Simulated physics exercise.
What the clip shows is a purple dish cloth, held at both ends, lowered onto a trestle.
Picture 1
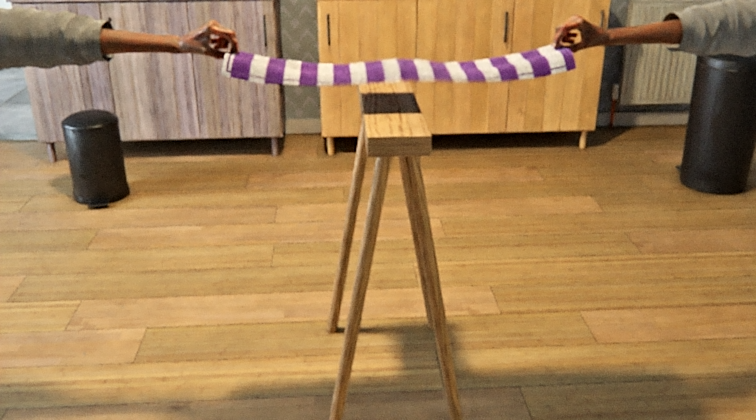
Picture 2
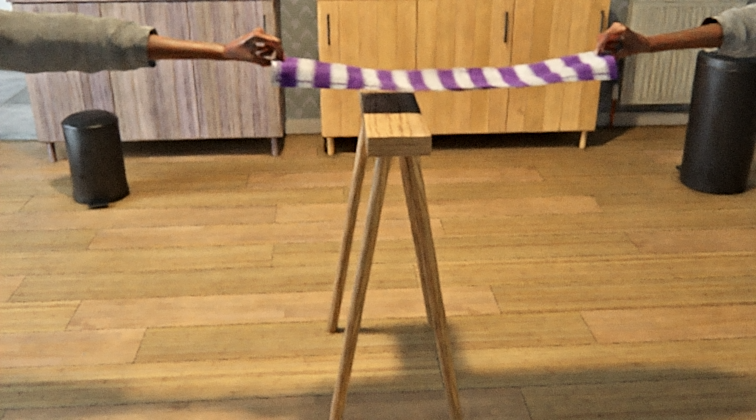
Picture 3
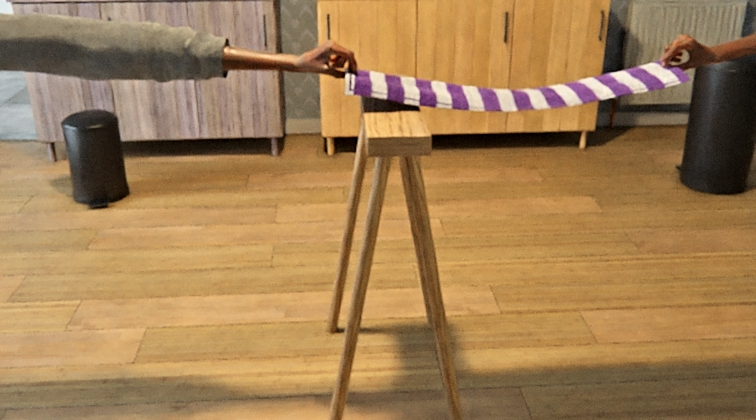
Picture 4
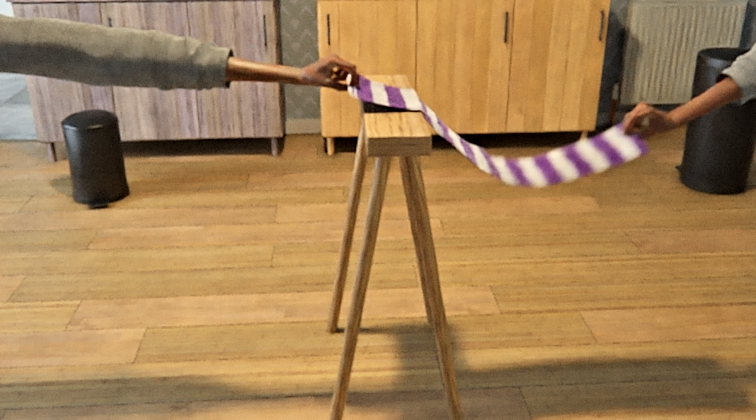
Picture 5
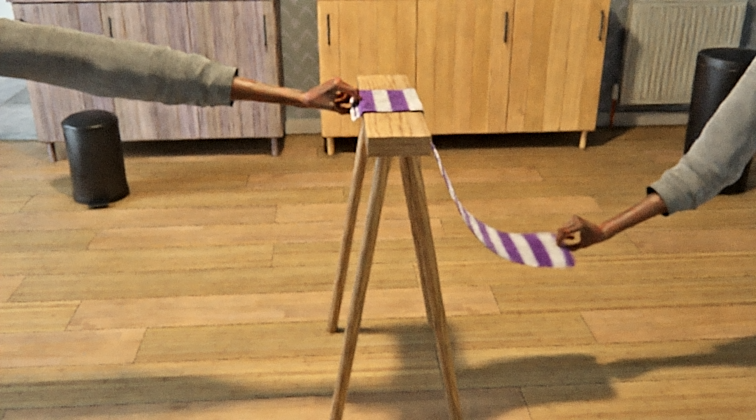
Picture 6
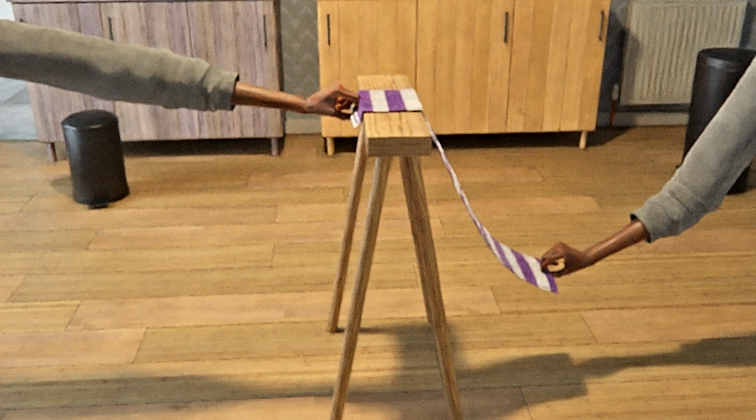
Two hands stretching a purple and white striped cloth above a wooden trestle, shifting it right, then lowering it across the top.
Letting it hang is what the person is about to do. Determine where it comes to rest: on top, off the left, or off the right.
My prediction is it will come away on the right.
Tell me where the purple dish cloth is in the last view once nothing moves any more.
Once everything settles, look close to (451, 369).
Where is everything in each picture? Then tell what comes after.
The first picture shows left end (228, 76); right end (570, 70); top of the trestle (400, 141).
The second picture shows left end (277, 86); right end (612, 79).
The third picture shows left end (351, 95); right end (685, 82); top of the trestle (400, 141).
The fourth picture shows left end (355, 97); right end (644, 154).
The fifth picture shows left end (358, 118); right end (571, 267).
The sixth picture shows left end (359, 124); right end (553, 293); far more of it on the right.
Then, 0.32 s on from there, dish cloth clear of the top and falling near (452, 252).
Then, 0.58 s on from there, dish cloth in a heap on the floor near (451, 367).
In the end, dish cloth in a heap on the floor near (450, 369). The purple dish cloth goes down on the right side.
